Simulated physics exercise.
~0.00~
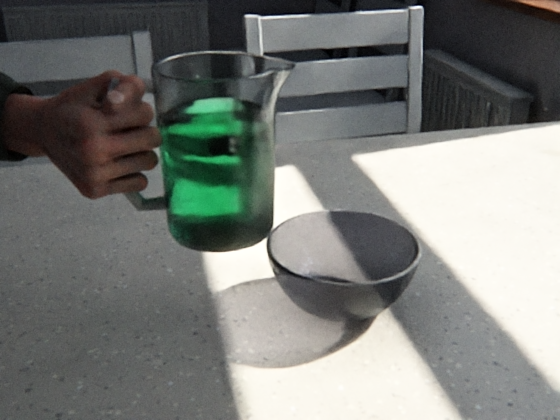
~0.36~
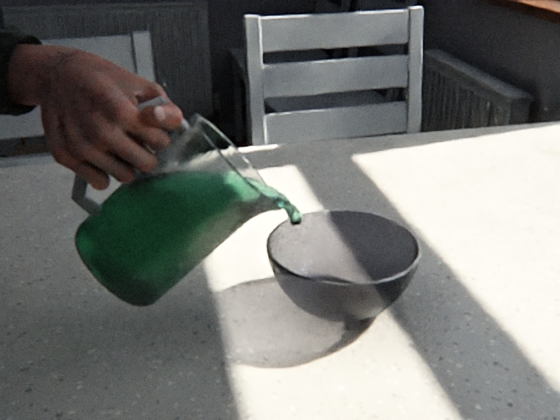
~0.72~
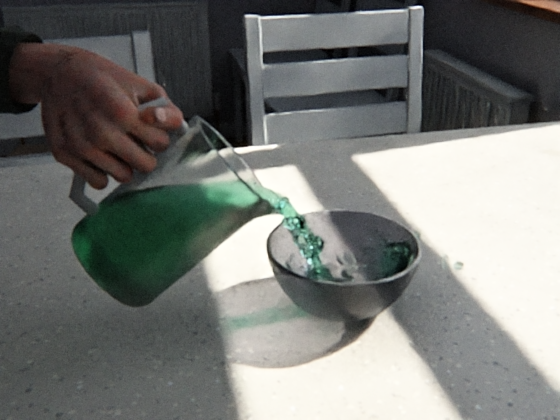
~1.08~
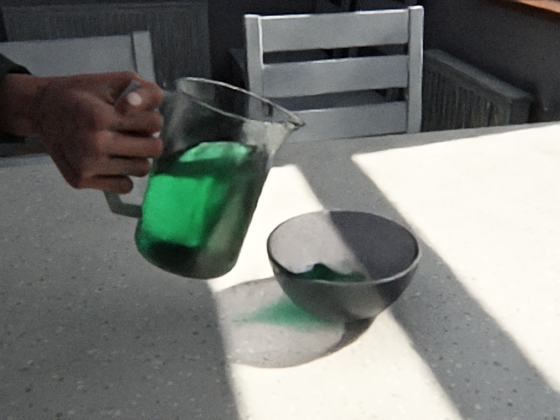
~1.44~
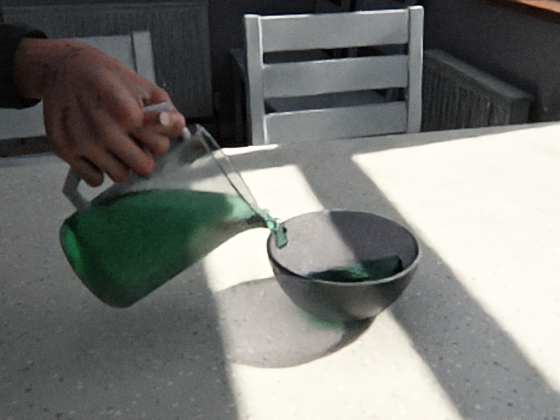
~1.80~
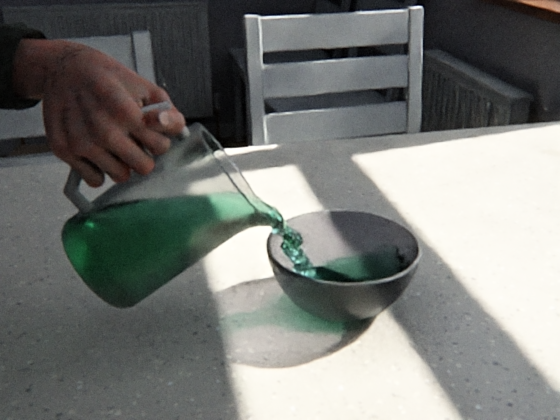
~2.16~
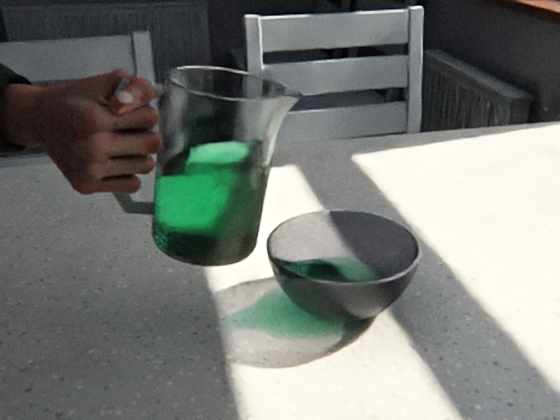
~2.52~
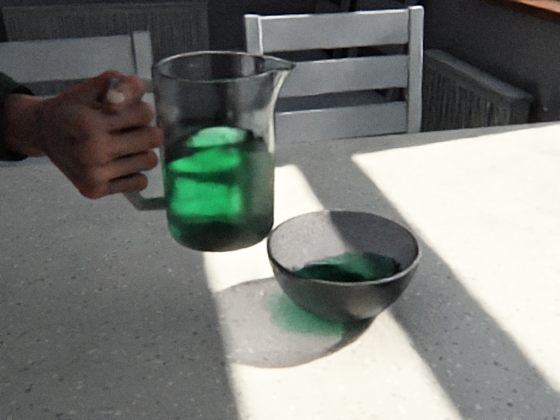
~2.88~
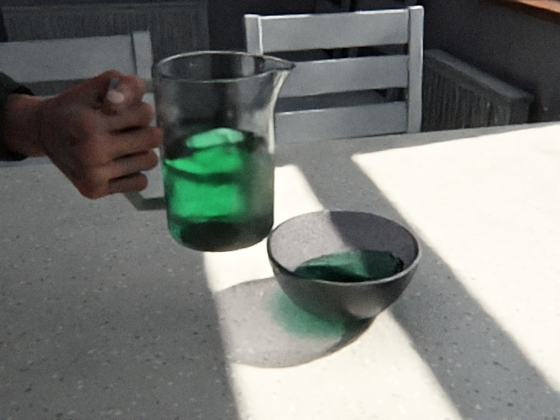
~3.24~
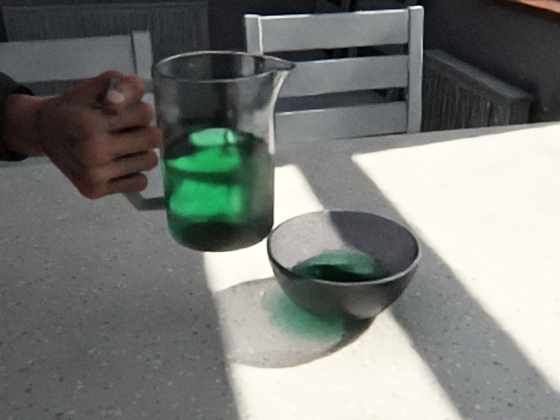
A hand at the left holds a glass jug of green liquid upright above a pale speckled table, beside an empty dark bowl. The hand tips the jug to the right, and a green stream runs from its spout into the bowl. It then tilts the jug partway back, and the stream stops. The jug tips forward again, sending a second stream into the bowl. Finally the hand turns the jug upright and holds it still, with plenty of green liquid left inside and a shallow green pool in the bowl.
